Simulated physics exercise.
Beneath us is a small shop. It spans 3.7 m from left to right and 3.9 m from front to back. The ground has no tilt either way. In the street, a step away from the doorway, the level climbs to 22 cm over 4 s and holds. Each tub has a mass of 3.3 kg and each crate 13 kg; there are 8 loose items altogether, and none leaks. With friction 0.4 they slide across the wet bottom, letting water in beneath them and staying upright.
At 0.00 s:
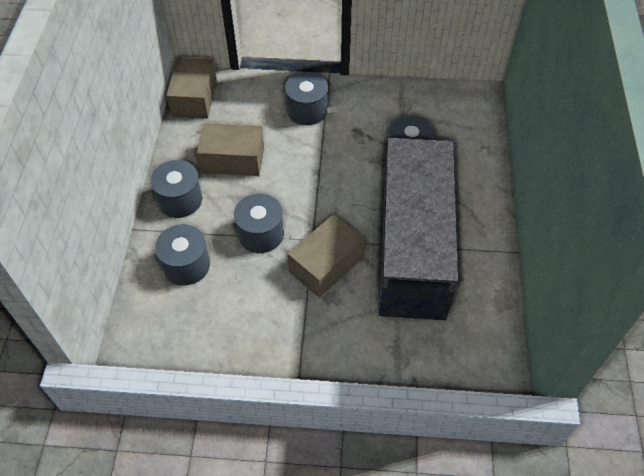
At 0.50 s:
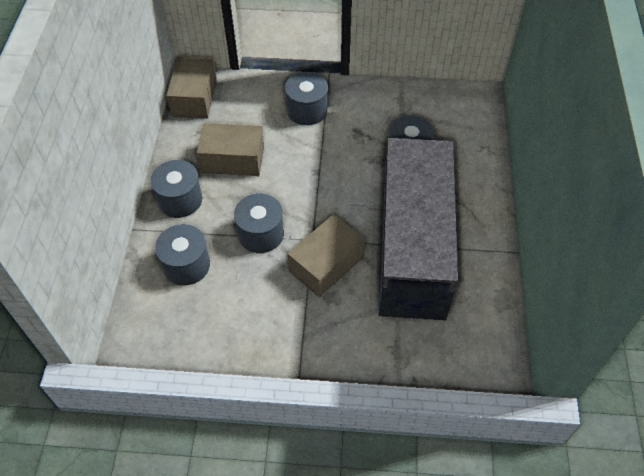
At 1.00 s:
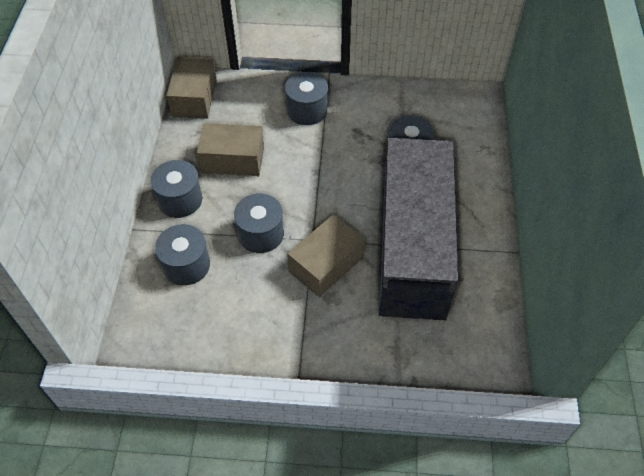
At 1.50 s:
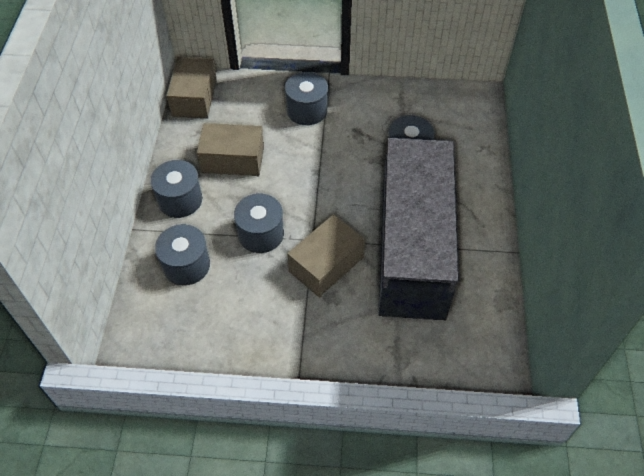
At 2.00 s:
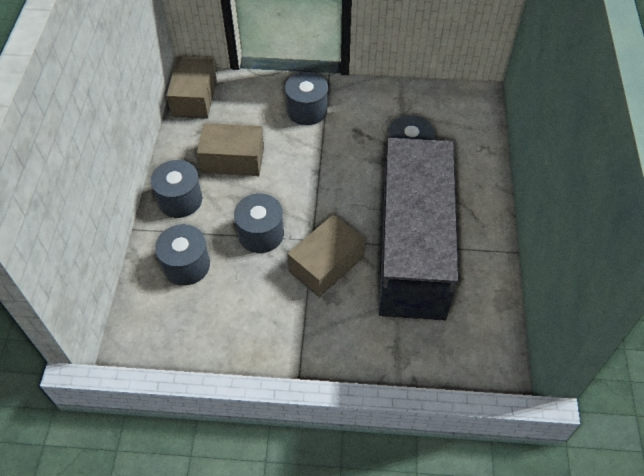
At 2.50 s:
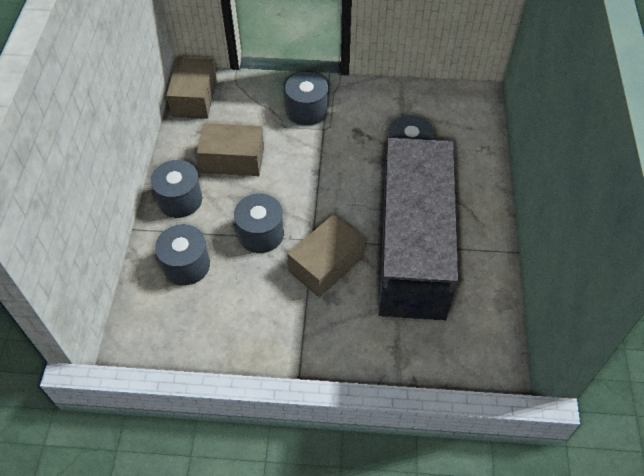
Greenish water spreads over the paving outside a small room, while the objects inside stay still.
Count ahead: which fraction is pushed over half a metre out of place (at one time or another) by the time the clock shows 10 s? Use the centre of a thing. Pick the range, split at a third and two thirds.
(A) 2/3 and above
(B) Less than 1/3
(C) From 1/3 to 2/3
Answer: A.
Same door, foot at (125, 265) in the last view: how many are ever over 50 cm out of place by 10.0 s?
The count would be 5.
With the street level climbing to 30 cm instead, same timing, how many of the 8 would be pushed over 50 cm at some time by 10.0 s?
You'd get 7 in that case.
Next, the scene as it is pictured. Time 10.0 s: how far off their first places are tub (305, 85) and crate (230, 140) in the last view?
They sit 300 cm and 140 cm away, in the order given.
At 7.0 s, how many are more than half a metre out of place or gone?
The answer is 7.
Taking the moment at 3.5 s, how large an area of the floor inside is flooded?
Wet area: Approx. 2.5 m2.
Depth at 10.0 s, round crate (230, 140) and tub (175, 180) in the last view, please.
Depths: Near 13 cm, then near 13 cm.
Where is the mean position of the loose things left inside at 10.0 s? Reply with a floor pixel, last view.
Close to pixel (305, 243).
After 3.5 s 1 of 8 are over 50 cm from their spots; 0 afloat.
After 4.5 s 2 of 8 are over 50 cm from their spots; 1 afloat.
After 7.0 s 7 of 8 are over 50 cm from their spots; 7 afloat.
After 10.0 s 7 of 8 are over 50 cm from their spots, and 7 have been at some point; 7 afloat.
